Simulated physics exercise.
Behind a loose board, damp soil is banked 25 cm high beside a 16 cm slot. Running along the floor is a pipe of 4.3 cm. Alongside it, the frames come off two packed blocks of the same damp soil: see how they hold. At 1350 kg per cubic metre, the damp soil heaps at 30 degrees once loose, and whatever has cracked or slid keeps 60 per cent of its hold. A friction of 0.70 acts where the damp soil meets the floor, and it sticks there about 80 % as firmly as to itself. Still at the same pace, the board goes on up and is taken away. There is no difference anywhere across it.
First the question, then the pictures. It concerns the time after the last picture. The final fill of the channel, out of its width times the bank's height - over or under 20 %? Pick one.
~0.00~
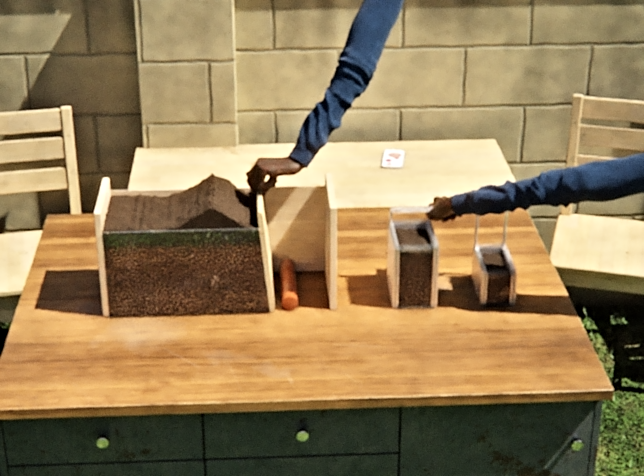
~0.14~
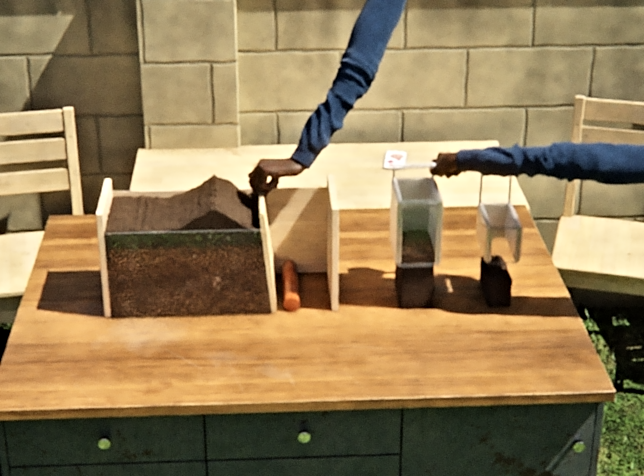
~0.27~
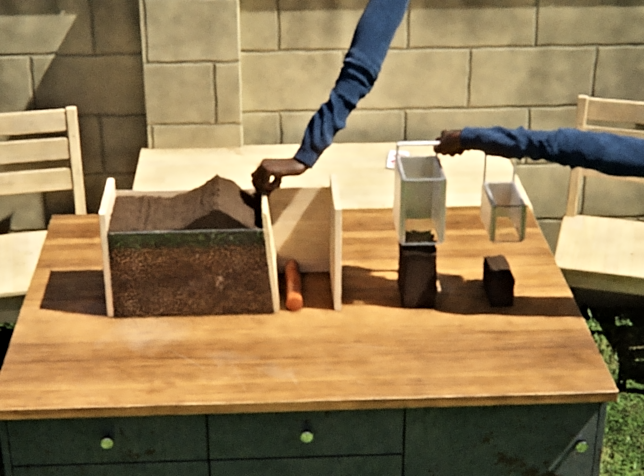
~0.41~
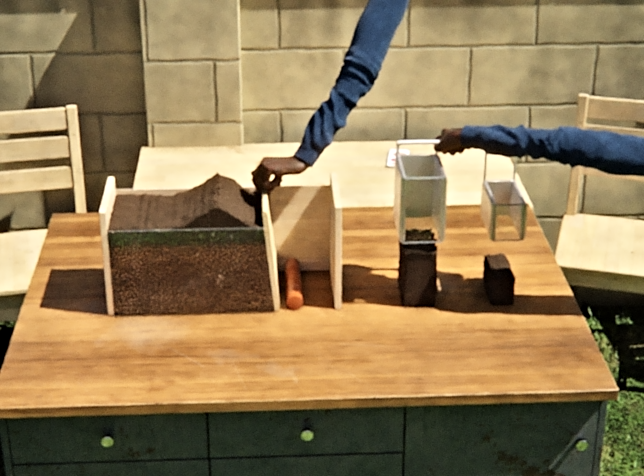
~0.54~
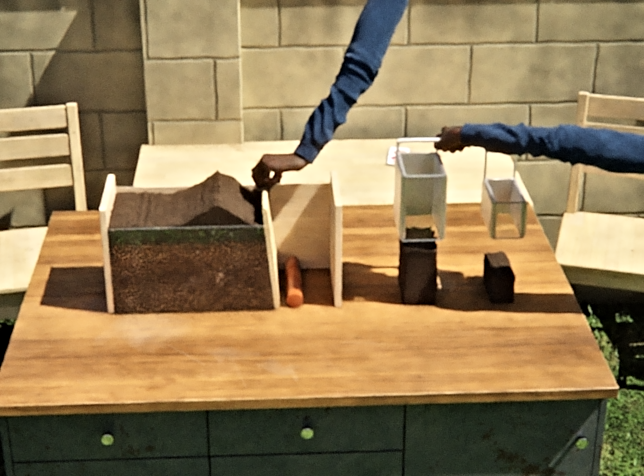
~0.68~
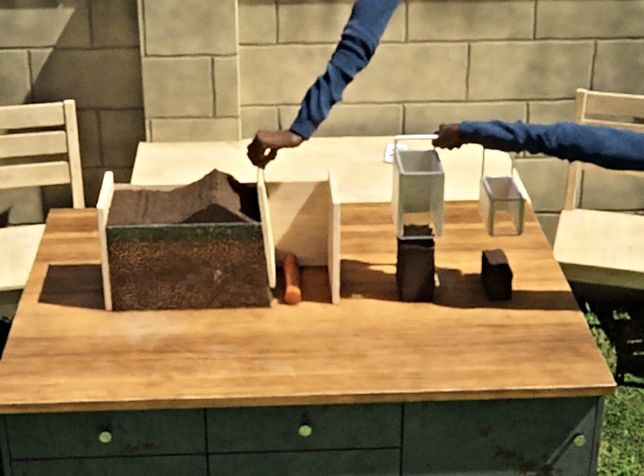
Under.
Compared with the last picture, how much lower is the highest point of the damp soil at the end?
I'd put it at close to 0.0 cm.
By 0.87 s, the face still stands, with nothing on top of the pipe; the channel is 0 % full.
By 1.10 s, the face still stands, with nothing on top of the pipe; the channel is 0 % full.
By 1.32 s, the face still stands, with nothing on top of the pipe; the channel is 0 % full.
By 1.55 s, the face still stands, with nothing on top of the pipe; the channel is 0 % full.
By 1.59 s, at the end, the face still stands, with nothing on top of the pipe; the channel is 0 % full.
